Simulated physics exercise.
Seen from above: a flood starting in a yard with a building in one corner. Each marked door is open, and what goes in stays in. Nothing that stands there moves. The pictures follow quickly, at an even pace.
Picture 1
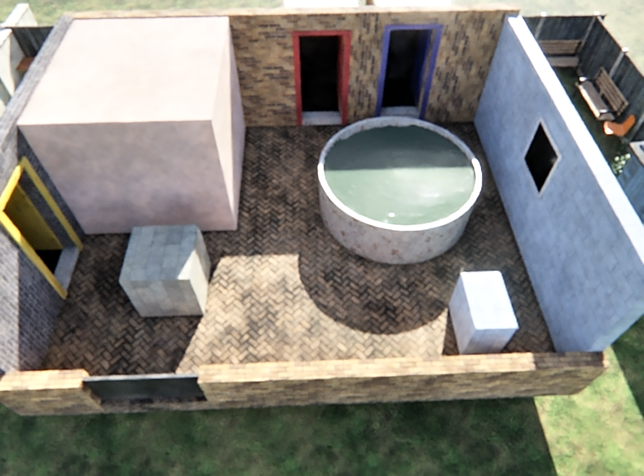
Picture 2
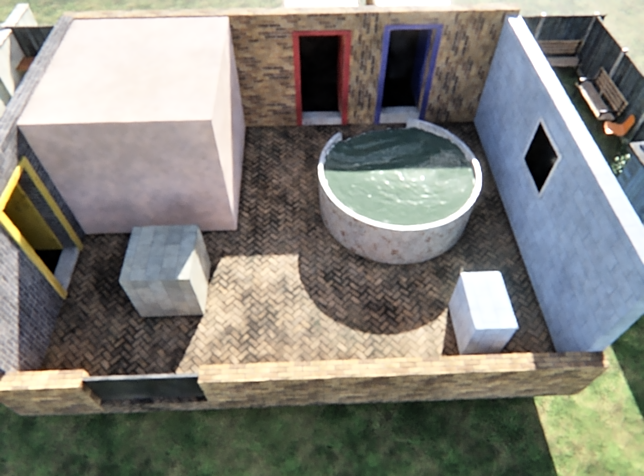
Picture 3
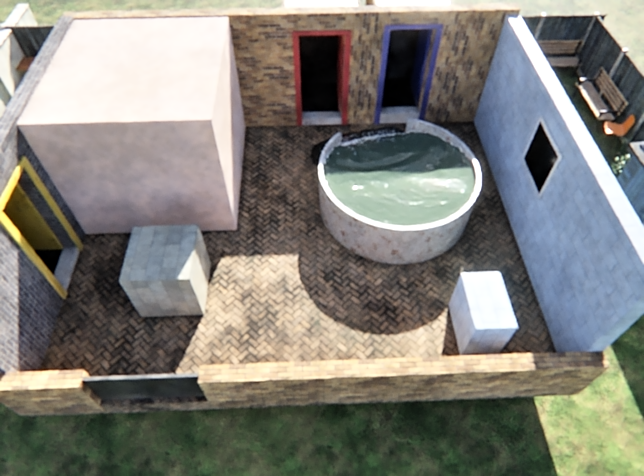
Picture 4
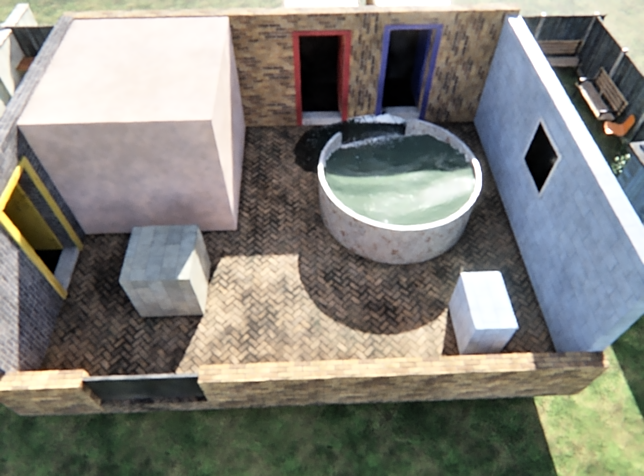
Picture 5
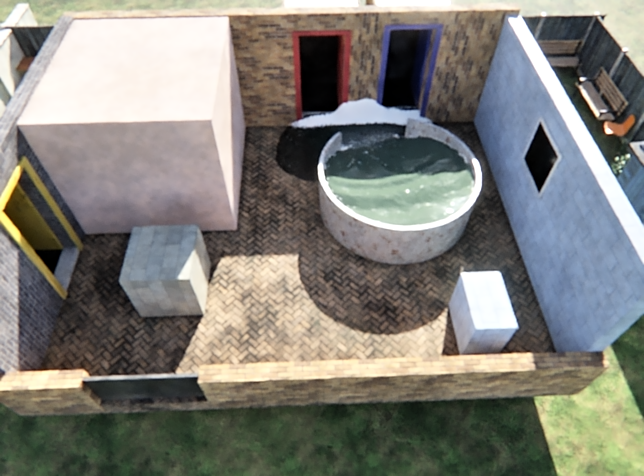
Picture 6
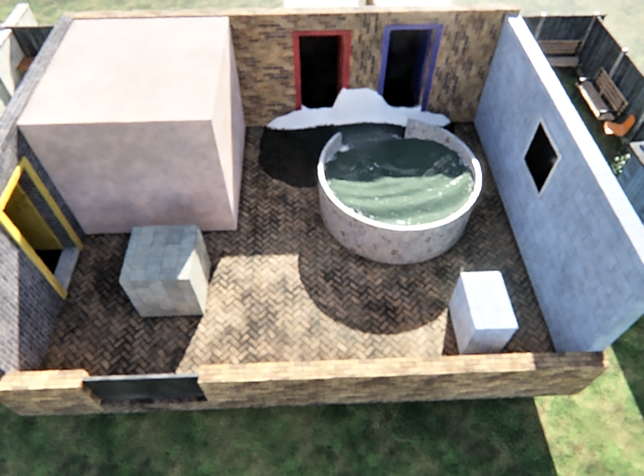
We see a walled, paved yard from above, with a round pool full of still water; then a gap opens in the pool's far side, the water inside churns, and water pours out, spreading across the paving near two doorways.
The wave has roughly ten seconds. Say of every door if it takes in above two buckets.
In the end: The red door takes more than that; the yellow door stays under that; the blue door takes more than that.
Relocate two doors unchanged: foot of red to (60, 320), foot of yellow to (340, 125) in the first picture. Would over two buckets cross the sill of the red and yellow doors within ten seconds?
In short: The red one holds, the yellow one passes that mark.
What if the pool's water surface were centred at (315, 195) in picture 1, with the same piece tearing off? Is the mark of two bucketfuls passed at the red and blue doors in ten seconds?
In short: The red door is over, the blue door holds.
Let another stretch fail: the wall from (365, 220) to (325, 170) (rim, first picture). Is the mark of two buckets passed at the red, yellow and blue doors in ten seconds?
Then: Red door takes less, yellow door goes over, blue door keeps below it.
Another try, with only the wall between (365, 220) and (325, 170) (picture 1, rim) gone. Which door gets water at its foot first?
I say the yellow one.
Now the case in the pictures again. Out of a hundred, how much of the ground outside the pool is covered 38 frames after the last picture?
Roughly 90 per cent.
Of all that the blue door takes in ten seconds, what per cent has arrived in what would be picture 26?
About 95 per cent.
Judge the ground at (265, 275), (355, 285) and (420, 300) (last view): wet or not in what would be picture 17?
One after the other: Not flooded, no water, free of water.
A moment on, water covers 20 % of the floor; the red door far over two buckets in, the yellow door not reached, the blue door over two buckets in.
Next, water covers 35 % of the floor; the red door far over two buckets in, the yellow door not reached, the blue door far over two buckets in.
Then, water covers 70 % of the floor; the red door far over two buckets in, the yellow door not reached, the blue door far over two buckets in.
Later, water covers 90 % of the floor; the red door far over two buckets in, the yellow door not reached, the blue door far over two buckets in.
In the end, water covers 100 % of the floor; the red door far over two buckets in, the yellow door wet at the sill, nothing in, the blue door far over two buckets in.
